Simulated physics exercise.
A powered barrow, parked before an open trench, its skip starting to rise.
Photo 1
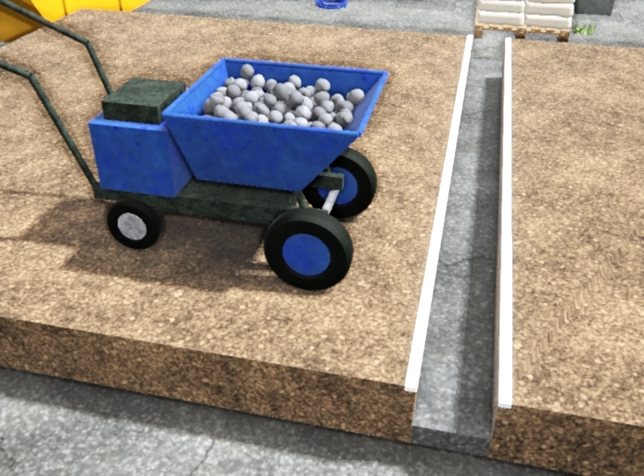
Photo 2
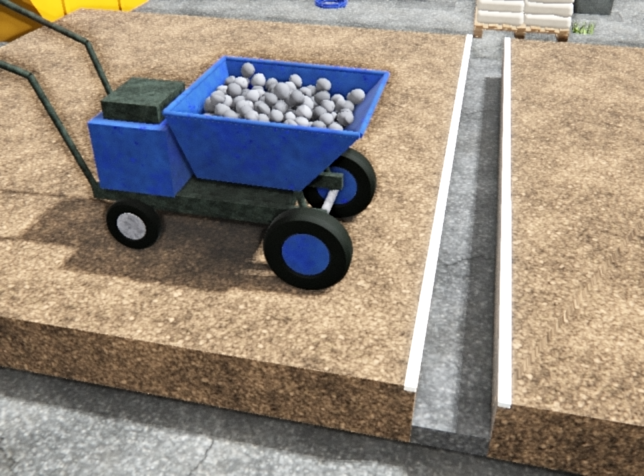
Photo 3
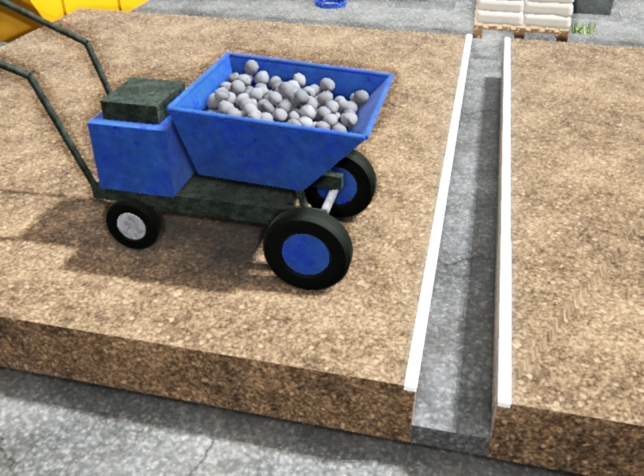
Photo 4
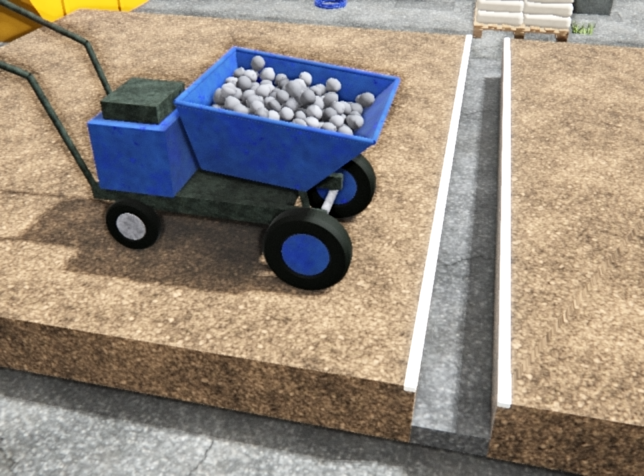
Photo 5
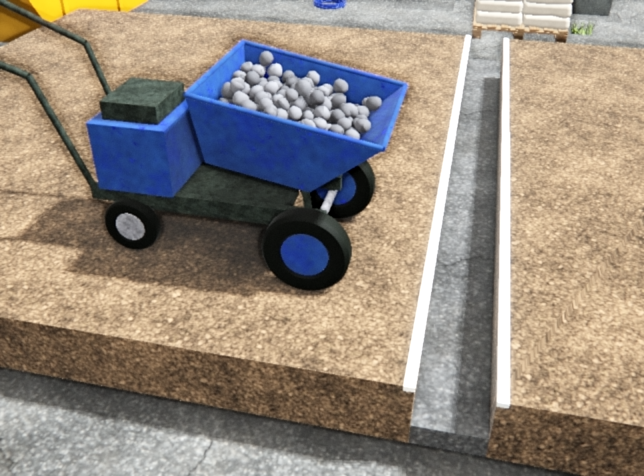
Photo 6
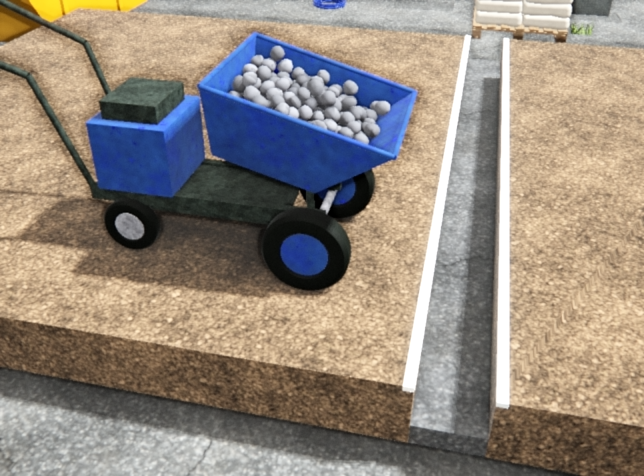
On brown ground beside a narrow trench with white edges, a blue powered barrow stands still, loaded with round grey cobbles, as its skip begins level, then gradually tilts forward to the right, its back end rising clear.
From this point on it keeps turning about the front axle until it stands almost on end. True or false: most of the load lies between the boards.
True.
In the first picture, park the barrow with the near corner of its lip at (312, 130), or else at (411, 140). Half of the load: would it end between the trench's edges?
At the earlier place the greater portion ends between the edges, at the later place the lesser portion.
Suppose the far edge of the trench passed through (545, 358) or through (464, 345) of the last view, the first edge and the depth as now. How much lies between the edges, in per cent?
First case 100 %, second case 20 %.
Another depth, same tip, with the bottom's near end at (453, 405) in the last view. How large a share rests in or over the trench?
The share comes to around 40 percent.
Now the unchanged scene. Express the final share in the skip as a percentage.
It comes to about 5 percent.
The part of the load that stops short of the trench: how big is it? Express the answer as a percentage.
Estimate: Around 0 per cent.
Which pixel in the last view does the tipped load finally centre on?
About (472, 285).
Soon, skip tipped steeply; all in the skip.
A while on, skip tipped right over; about two thirds in the skip; about a quarter in or heaped over the trench; a stray few beyond it; a stray few falling.
Towards the end, skip tipped right over; a small part in the skip; most in or heaped over the trench; a small part beyond it.
Finally, skip tipped right over; a small part in the skip; most in or heaped over the trench; a small part beyond it.
